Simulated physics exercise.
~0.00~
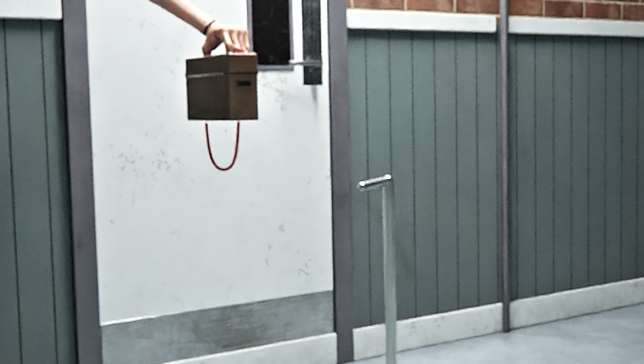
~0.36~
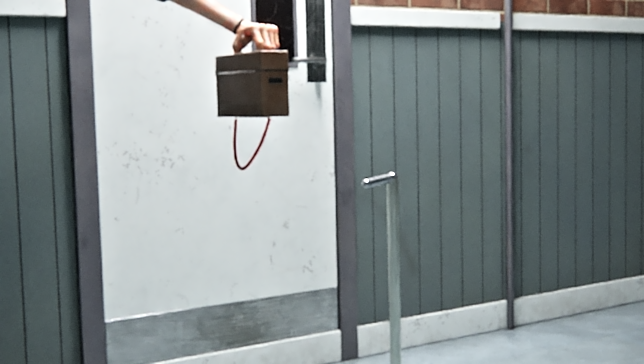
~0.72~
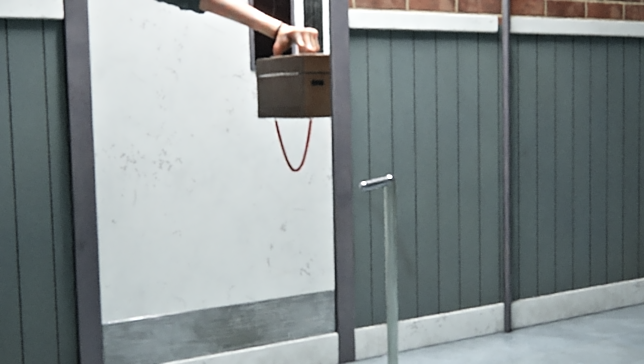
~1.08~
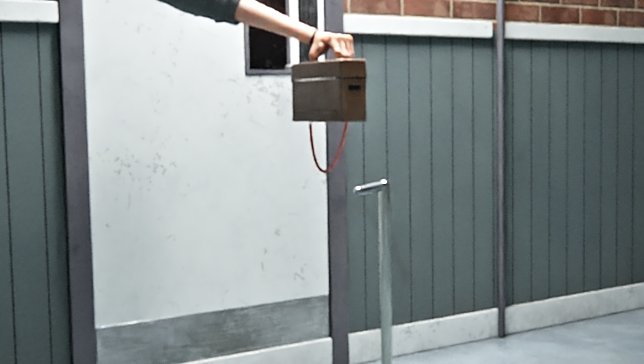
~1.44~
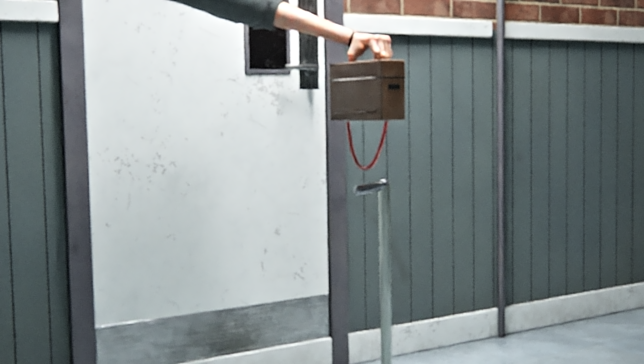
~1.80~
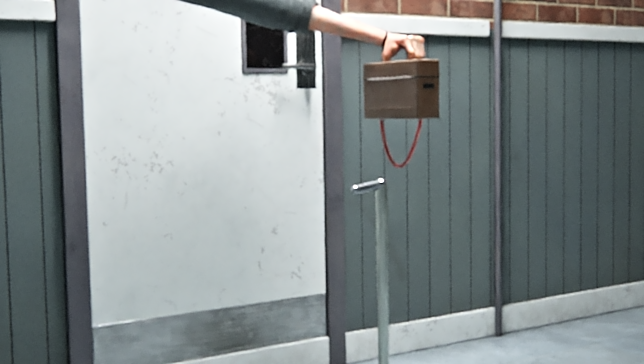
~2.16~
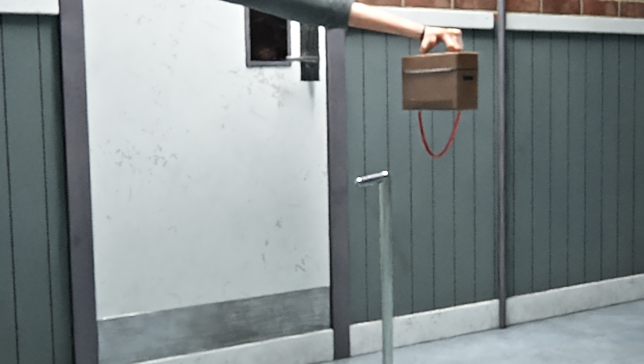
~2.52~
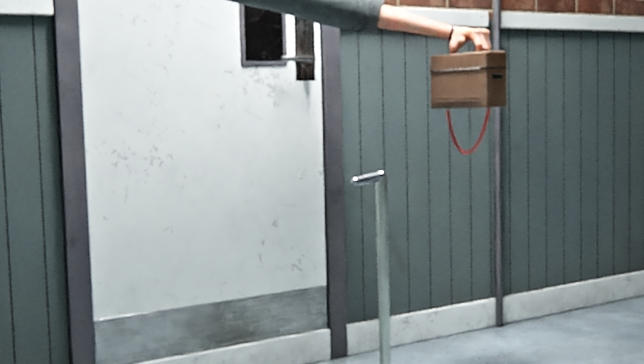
In a room with green panelled walls below a strip of brick, seen from the side by a slightly swaying camera, a pale door with a grey lower band stands at the left. A thin metal post with a short hooked top rises near the middle. An arm in a dark sleeve reaches in from the upper left, holding a brown case upright, with a red loop hanging beneath it. The hand carries the case steadily right, across the door and over the post. The loop passes above the hook without catching, and the case ends clear to the right, still held.
